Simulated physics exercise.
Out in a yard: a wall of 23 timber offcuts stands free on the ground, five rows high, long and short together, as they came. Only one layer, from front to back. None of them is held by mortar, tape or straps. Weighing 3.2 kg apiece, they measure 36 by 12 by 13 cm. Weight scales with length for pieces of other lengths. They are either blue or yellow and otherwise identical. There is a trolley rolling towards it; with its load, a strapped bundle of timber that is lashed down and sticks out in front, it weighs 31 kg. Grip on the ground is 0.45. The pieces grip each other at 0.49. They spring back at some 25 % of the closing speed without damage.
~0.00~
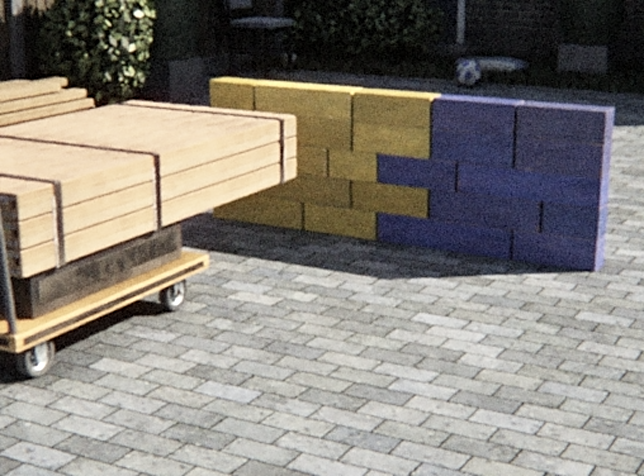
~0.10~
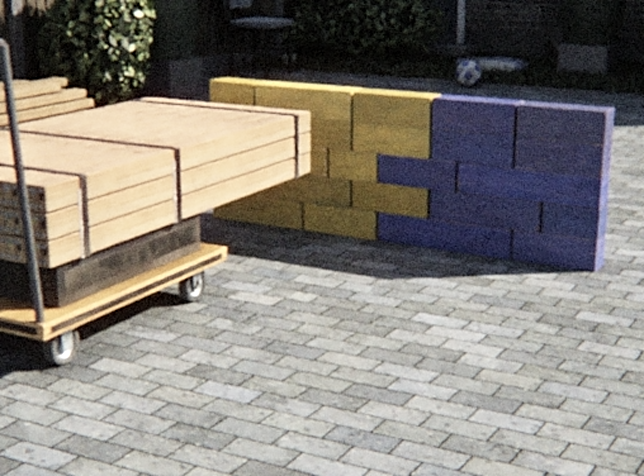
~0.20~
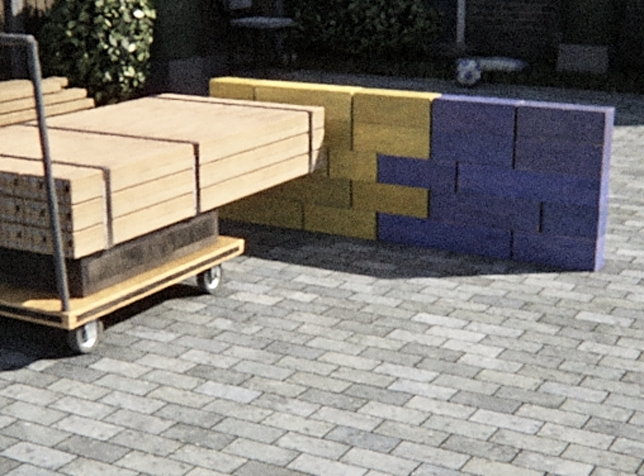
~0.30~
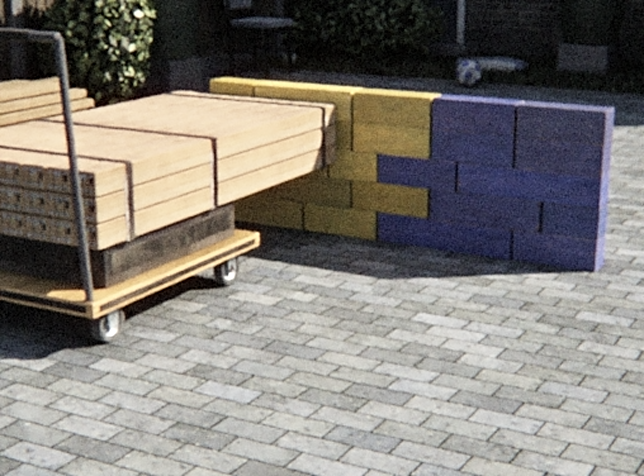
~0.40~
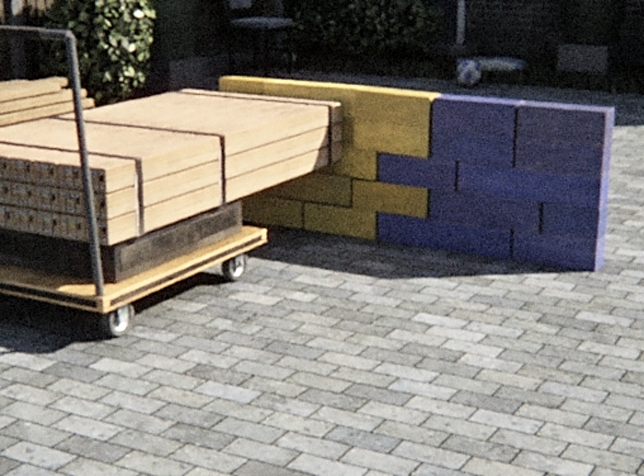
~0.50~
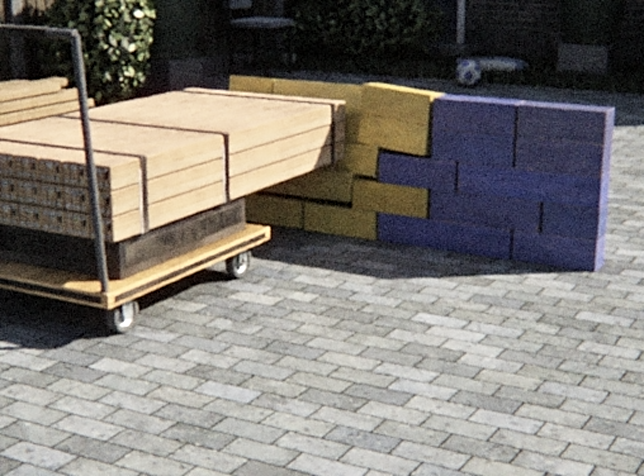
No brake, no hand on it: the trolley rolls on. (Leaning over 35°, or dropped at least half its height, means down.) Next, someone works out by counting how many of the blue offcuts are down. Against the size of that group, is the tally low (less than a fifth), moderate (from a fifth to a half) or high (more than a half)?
Low.
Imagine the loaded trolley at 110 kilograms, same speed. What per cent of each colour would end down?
Result: Yellow 80 and blue 0 in a hundred.
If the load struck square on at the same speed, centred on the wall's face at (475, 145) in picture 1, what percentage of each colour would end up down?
Then yellow ends 20 per cent down and blue 70 per cent.
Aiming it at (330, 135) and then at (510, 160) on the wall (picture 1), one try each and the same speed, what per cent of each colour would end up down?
You'd get yellow at 80 followed by 20, and blue at 30 followed by 60 percent.
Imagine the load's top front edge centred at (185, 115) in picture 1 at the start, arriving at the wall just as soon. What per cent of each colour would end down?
Result - yellow: 80%; blue: 0%.
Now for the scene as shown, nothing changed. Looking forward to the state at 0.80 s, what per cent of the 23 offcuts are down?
40 %.
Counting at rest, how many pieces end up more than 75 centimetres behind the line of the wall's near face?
I'd put it near 0.
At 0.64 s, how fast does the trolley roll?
0.3 m/s, roughly.
After 0.64 s, load 14 cm past the wall's line, still rolling; none of the 10 blue offcuts down (0 of 23 in all colours); top blue offcut unmoved; top yellow offcut leaning 30°, 54 mm lower.
After 0.80 s, load 18 cm past the wall's line, still rolling; none of the 10 blue offcuts down (9 of 23 in all colours); top blue offcut unmoved; top yellow offcut leaning 60°, 23 cm lower.
After 1.08 s, load 26 cm past the wall's line, still rolling; none of the 10 blue offcuts down (9 of 23 in all colours); top blue offcut unmoved; top yellow offcut on its side.
At rest (1.9 s), load 38 cm past the wall's line, still rolling; none of the 10 blue offcuts down (9 of 23 in all colours); top blue offcut unmoved; top yellow offcut on its side. That is 0 per cent. As the last picture would show them, middles, top blue offcut near (565, 122), top yellow offcut near (307, 179).
